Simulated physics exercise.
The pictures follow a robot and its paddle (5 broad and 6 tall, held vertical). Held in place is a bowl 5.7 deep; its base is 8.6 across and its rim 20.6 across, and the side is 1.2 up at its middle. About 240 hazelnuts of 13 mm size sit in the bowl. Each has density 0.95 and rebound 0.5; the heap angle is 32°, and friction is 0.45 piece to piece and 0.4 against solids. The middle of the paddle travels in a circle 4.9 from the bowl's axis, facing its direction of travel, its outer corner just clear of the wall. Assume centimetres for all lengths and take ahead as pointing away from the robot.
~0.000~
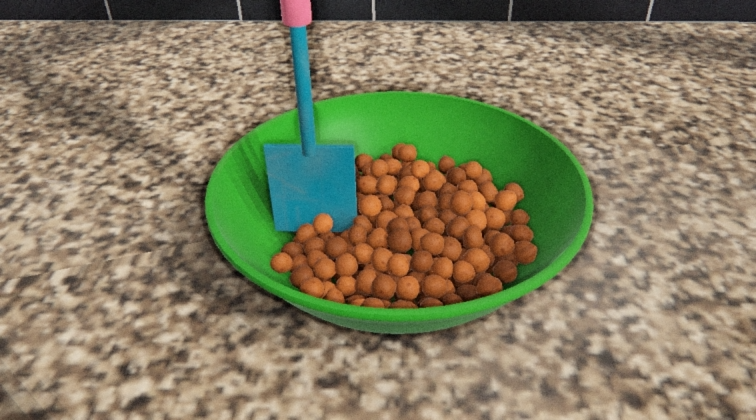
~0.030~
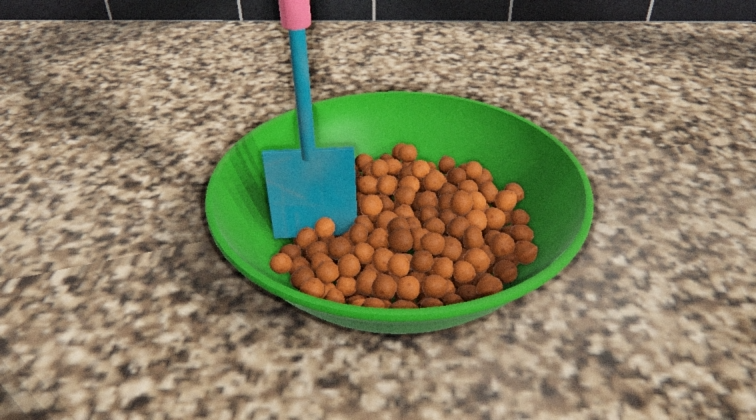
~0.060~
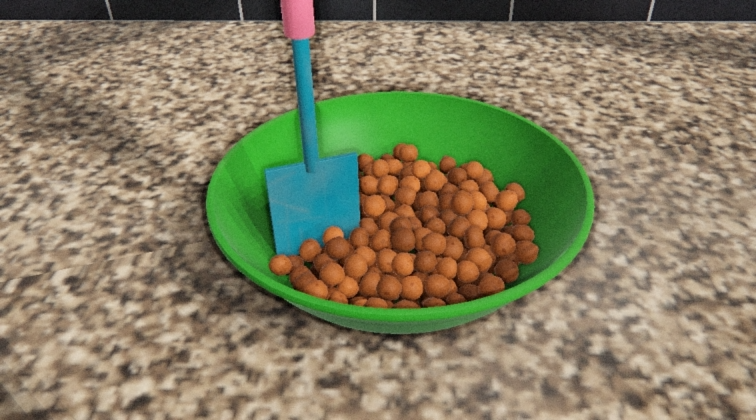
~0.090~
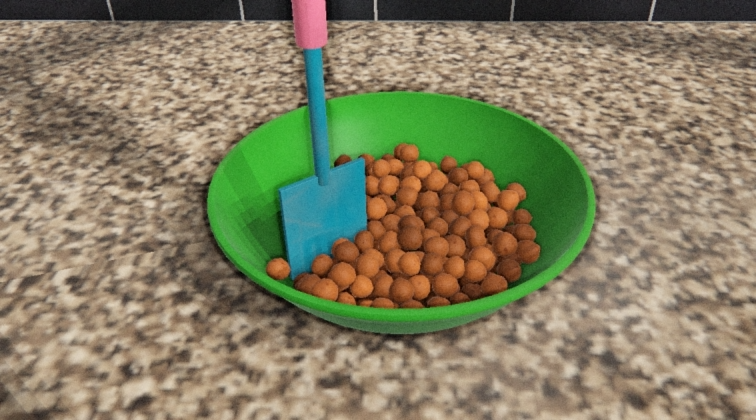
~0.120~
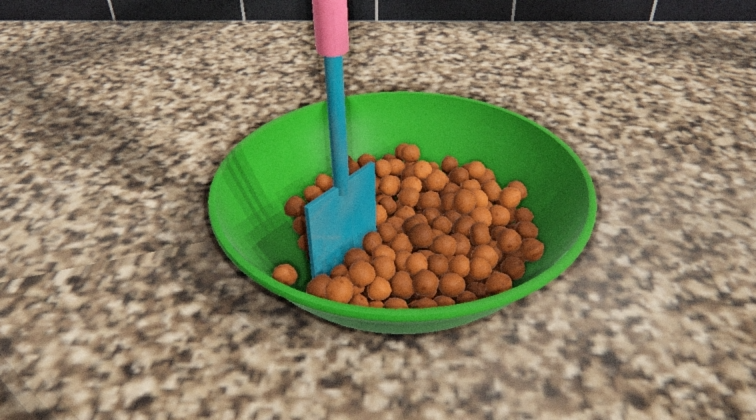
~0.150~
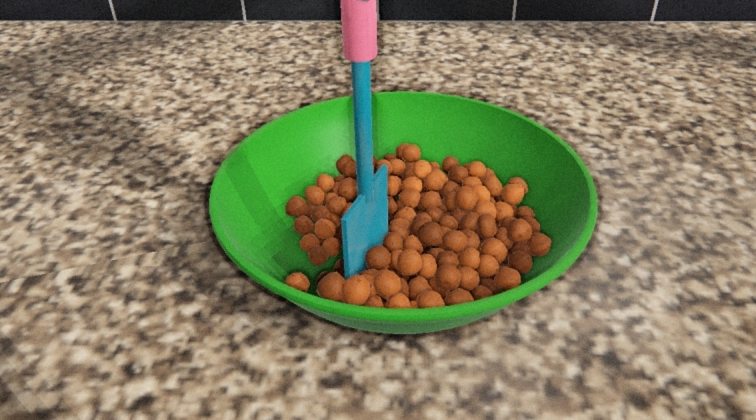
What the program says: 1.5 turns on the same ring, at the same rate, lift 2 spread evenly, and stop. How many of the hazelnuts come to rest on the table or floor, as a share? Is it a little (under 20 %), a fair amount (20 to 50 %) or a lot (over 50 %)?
A little, under 20 %.
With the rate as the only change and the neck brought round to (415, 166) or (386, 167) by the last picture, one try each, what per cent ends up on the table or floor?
Around 25 and 15 percent, in that order.
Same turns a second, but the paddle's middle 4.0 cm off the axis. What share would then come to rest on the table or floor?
Then some 5 percent.
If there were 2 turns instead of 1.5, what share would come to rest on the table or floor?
It would be around 15 per cent.
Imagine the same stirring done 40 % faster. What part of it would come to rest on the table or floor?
Then roughly 20 per cent.
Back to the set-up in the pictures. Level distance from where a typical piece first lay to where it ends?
Near 8 cm.
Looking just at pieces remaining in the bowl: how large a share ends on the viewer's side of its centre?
Close to 50 in a hundred.
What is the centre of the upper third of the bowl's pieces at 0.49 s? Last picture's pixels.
Centre of upper third: Approx. (394, 137) px.
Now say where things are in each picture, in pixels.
Paddle neck at (306, 122), 0° round; upper third of the load around (409, 212), from x 280 to 525, top at y 155; 245 in the bowl, in the first picture.
Paddle neck at (306, 126), 6° round; upper third of the load around (408, 215), from x 280 to 525, top at y 155, in the second picture.
Paddle neck at (309, 137), 22° round; upper third of the load around (405, 219), from x 280 to 525, top at y 155, in the third picture.
Paddle neck at (321, 149), 38° round; upper third of the load around (409, 227), from x 280 to 530, top at y 155, in the fourth picture.
Paddle neck at (339, 158), 54° round; upper third of the load around (412, 233), from x 285 to 530, top at y 155, in the fifth picture.
Paddle neck at (364, 165), 70° round; upper third of the load around (422, 239), from x 295 to 540, top at y 155; 245 in the bowl, in the sixth picture.
By 0.49 s, 254° round, highest piece 8 above the table; 234 in the bowl, 8 on the table or floor, 3 in flight or on the tool.
By 0.83 s, 77° round, highest piece 7 above the table; 224 in the bowl, 21 on the table or floor.
By 1.20 s, 180° round, highest piece 4 above the table; 222 in the bowl, 23 on the table or floor.
By 1.90 s, 180° round, highest piece 4 above the table; 222 in the bowl, 23 on the table or floor.
Final count, 222 in the bowl, 23 on the table or floor. That is 9 % on the table or floor.
